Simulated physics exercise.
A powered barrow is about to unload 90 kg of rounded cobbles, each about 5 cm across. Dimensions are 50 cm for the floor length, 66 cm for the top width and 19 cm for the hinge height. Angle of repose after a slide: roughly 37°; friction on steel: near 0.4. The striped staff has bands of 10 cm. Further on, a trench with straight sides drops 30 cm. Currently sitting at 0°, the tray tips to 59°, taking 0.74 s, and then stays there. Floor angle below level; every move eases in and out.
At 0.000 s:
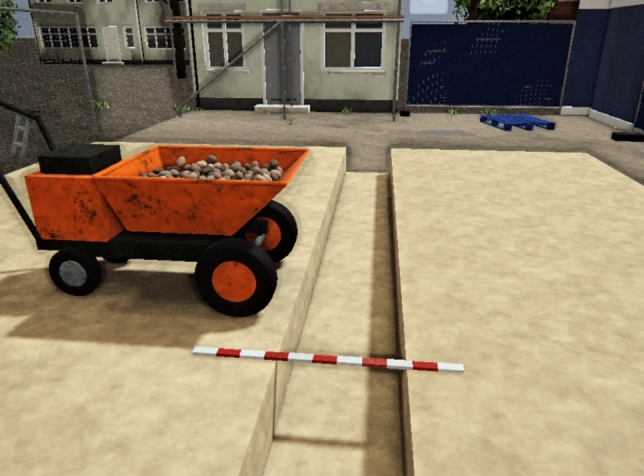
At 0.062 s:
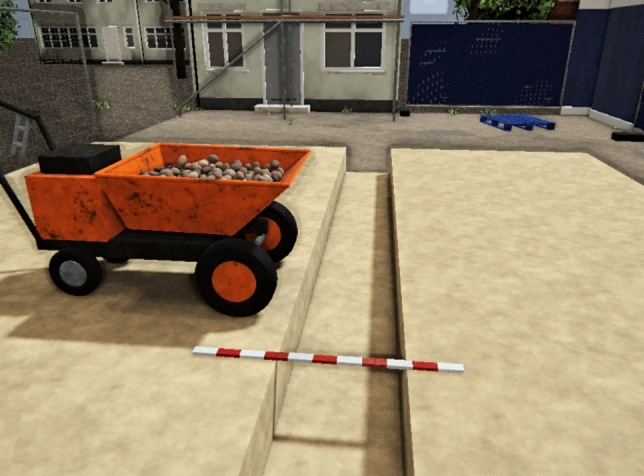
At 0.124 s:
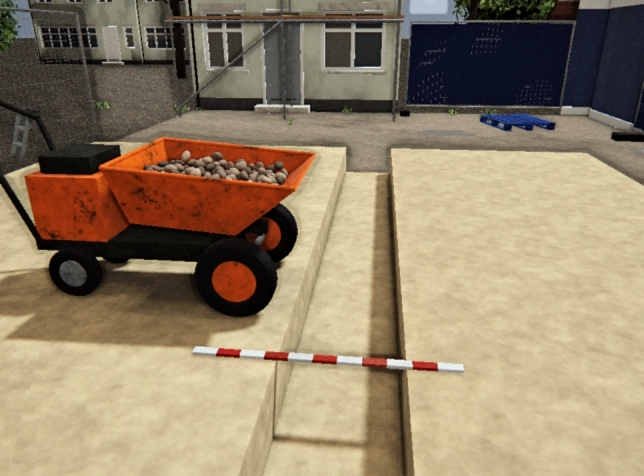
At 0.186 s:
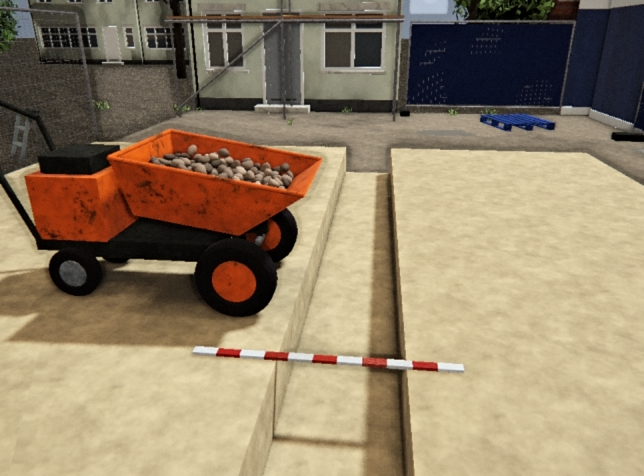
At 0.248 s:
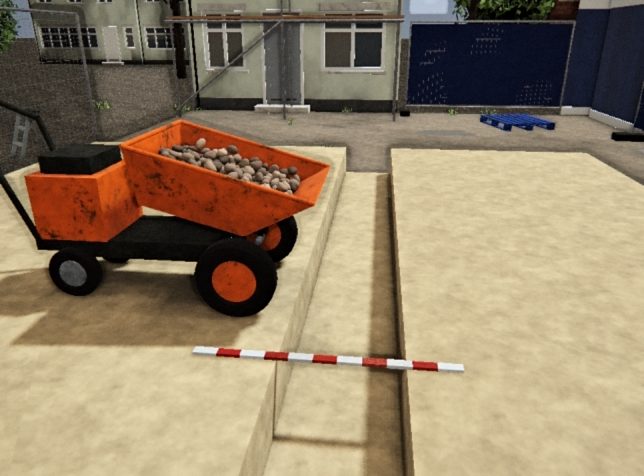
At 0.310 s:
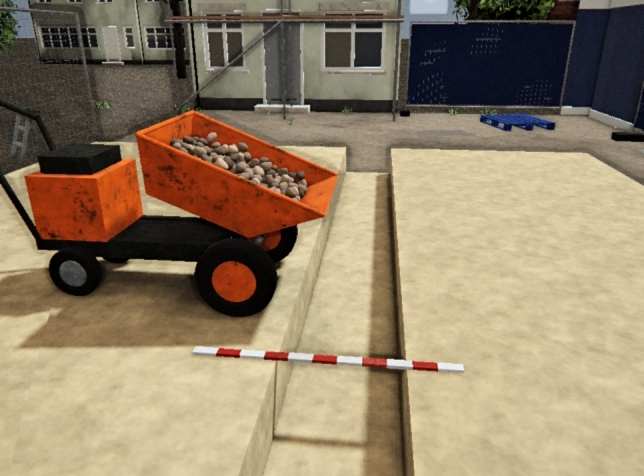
In a fenced yard beside a straight-sided trench with a red-and-white striped staff across it, a stationary orange barrow gradually raises the rear of its stone-filled tray, tilting it down toward the right while the rounded stones shift forward inside.
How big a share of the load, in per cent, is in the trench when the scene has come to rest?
A share of about 73 percent.
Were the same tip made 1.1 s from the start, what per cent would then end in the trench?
In that case, around 80%.
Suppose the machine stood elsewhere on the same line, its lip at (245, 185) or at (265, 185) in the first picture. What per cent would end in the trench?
100 and 95 %.
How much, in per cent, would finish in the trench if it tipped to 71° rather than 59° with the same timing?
Close to 75 per cent then.
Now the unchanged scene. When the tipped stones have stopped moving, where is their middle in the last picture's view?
Somewhere around (383, 328) in the last picture.
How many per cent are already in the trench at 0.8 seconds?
By that moment, roughly 10 per cent of the load.
After 0.6 s the floor is at 49°; 100 % in the tray; the foremost stones are at (326, 232).
After 0.8 s the floor is at 59°; 92 % in the tray, 8 % in the trench; the foremost stones are at (385, 288).
After 1.2 s the floor is at 59°; 44 % in the tray, 33 % in the trench, 23 % past the trench; the foremost stones are at (478, 295).
After 3.1 s the floor is at 59°; 0 % in the tray, 73 % in the trench, 27 % past the trench; the foremost stones are at (560, 303).
